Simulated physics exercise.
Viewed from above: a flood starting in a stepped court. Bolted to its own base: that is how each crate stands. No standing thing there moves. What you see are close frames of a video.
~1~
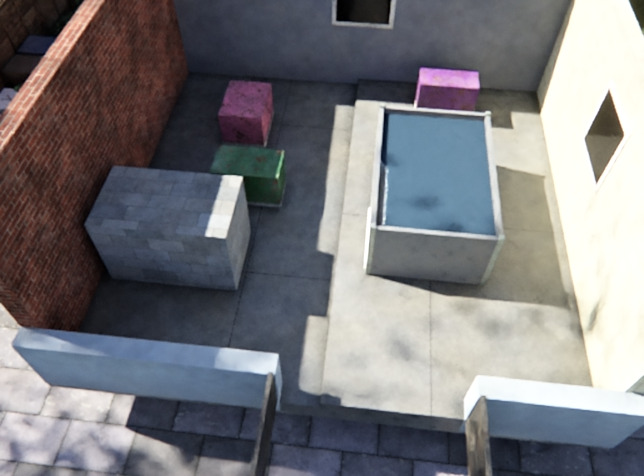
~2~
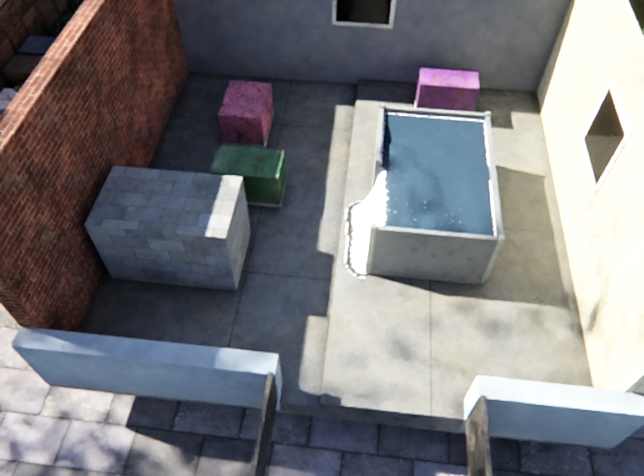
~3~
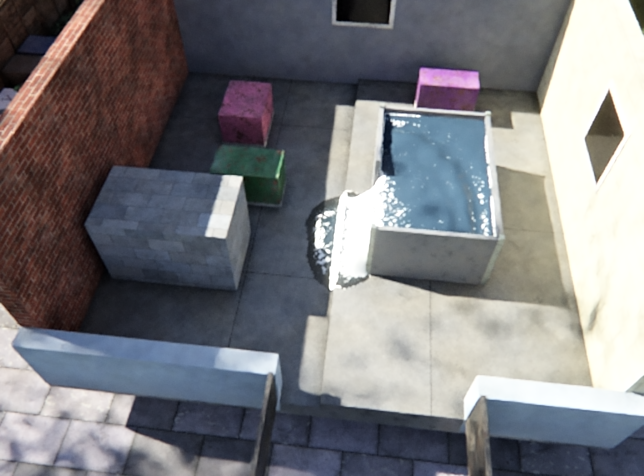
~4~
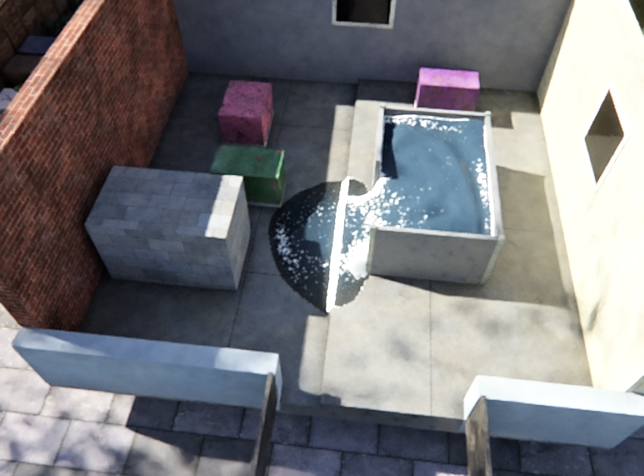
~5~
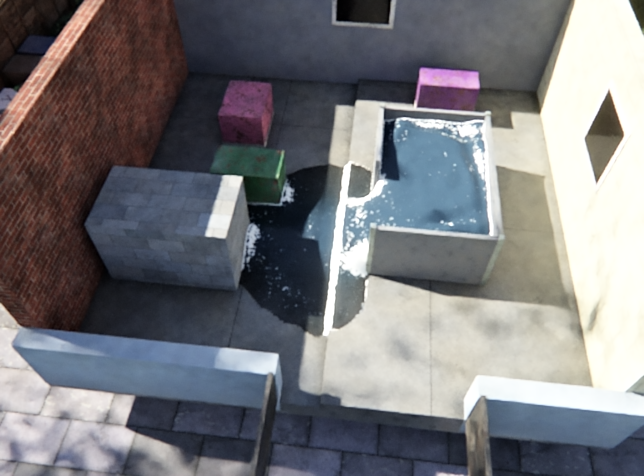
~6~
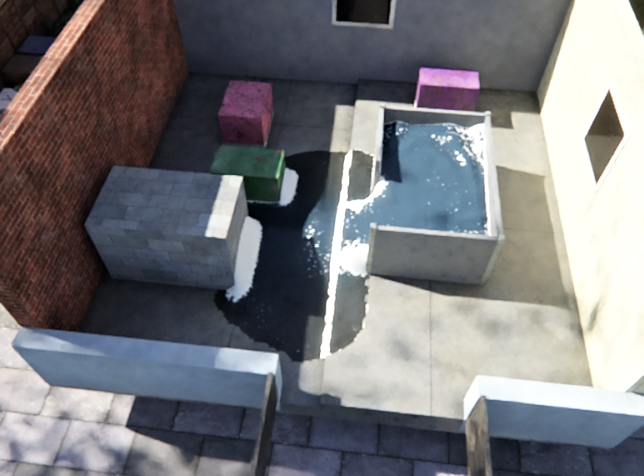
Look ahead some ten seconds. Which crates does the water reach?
The green crate will be wet. The pink crate will be wet. The purple crate will not even get damp.
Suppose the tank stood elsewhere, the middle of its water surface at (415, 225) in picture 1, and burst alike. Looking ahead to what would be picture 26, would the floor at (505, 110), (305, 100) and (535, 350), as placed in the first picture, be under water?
Results in order - left untouched, swamped, left untouched.
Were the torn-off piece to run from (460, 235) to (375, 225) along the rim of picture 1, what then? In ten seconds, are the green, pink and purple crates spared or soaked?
I'd say the green crate stays clear, while the pink crate stays clear and the purple crate stays clear.
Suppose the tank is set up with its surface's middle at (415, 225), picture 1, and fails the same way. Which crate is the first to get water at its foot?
My pick is the one in green.
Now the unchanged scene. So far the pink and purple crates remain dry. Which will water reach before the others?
My pick is the pink-painted one.
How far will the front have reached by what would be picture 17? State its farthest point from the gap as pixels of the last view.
Close to (182, 89), I think.
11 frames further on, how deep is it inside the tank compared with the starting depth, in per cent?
Around 42 percent.
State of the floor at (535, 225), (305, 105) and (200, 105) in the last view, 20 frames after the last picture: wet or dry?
First spared, second inundated, third inundated.
A moment on, water covers 30 % of the floor; the green crate water round its plinth, the pink crate water round its plinth, the purple crate not reached.
Next, water covers 45 % of the floor; the green crate water round its plinth, the pink crate water round its plinth, the purple crate not reached.
Then, water covers 60 % of the floor; the green crate water round its plinth, the pink crate water round its plinth, the purple crate not reached.
Later, water covers 75 % of the floor; the green crate water round its plinth, the pink crate water round its plinth, the purple crate not reached.
In the end, water covers 70 % of the floor; the green crate was topped, the pink crate was topped, the purple crate stayed above the water.
